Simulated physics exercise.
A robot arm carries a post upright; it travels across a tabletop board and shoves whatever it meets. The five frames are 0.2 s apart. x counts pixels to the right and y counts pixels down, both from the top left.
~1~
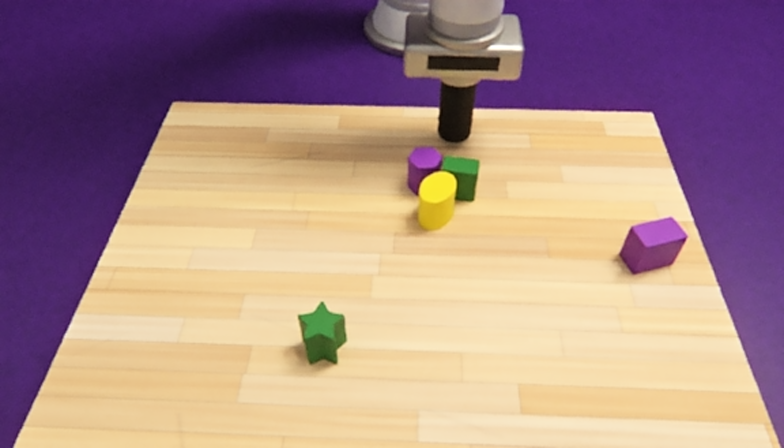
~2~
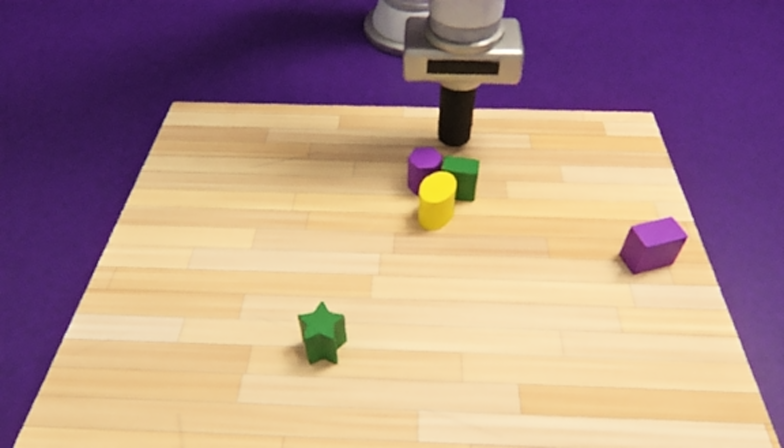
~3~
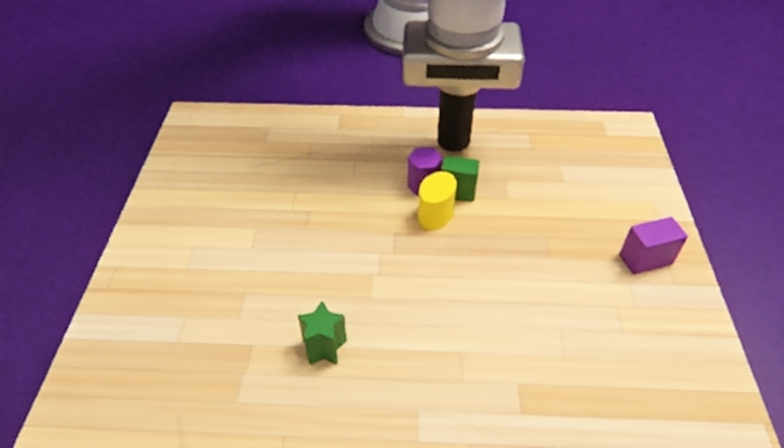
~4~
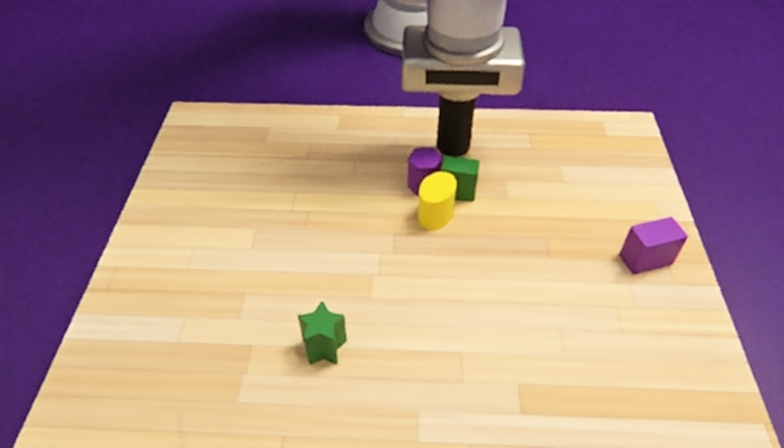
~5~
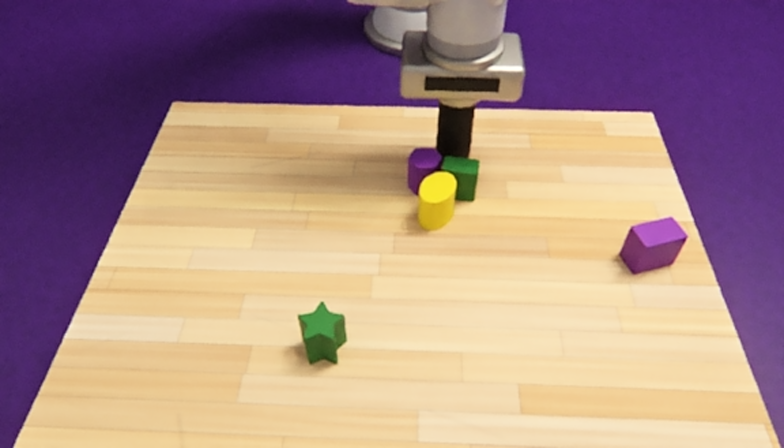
A robot arm with a black post reaches in at the top of a pale wooden board on a purple surface, seen from above at an angle by a still camera. Near the post sit a purple six-sided block, a green oblong block and a yellow oval block, with a green star lower left and a purple block at right. The post edges slowly toward the cluster while every block stays still.
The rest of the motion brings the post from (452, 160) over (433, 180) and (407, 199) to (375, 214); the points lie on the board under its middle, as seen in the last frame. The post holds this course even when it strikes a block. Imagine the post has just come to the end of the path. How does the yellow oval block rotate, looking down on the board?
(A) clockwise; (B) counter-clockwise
It's A.
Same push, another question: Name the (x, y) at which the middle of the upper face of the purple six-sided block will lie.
At the end it should sit near (374, 213).
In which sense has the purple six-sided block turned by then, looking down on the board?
Top view: Counterclockwise.
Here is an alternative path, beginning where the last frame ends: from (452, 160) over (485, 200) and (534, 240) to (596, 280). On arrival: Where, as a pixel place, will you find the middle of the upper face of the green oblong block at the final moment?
Near (463, 182).
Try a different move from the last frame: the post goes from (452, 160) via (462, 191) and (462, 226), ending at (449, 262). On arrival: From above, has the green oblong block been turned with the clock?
My answer is no.
What follows on the original path. One third of the way, post at (433, 174); purple six-sided block at (414, 171); yellow oval block at (438, 192), turned 15° clockwise; green oblong block at (460, 167), turned 35° anticlockwise.
Two thirds of the way, post at (406, 192); purple six-sided block at (393, 194), turned 40° anticlockwise; yellow oval block at (438, 193), turned 20° clockwise; green oblong block at (460, 168), turned 45° anticlockwise.
At the end, post at (374, 207); purple six-sided block at (374, 213), turned 90° anticlockwise; yellow oval block at (438, 193), turned 20° clockwise; green oblong block at (460, 168), turned 45° anticlockwise.
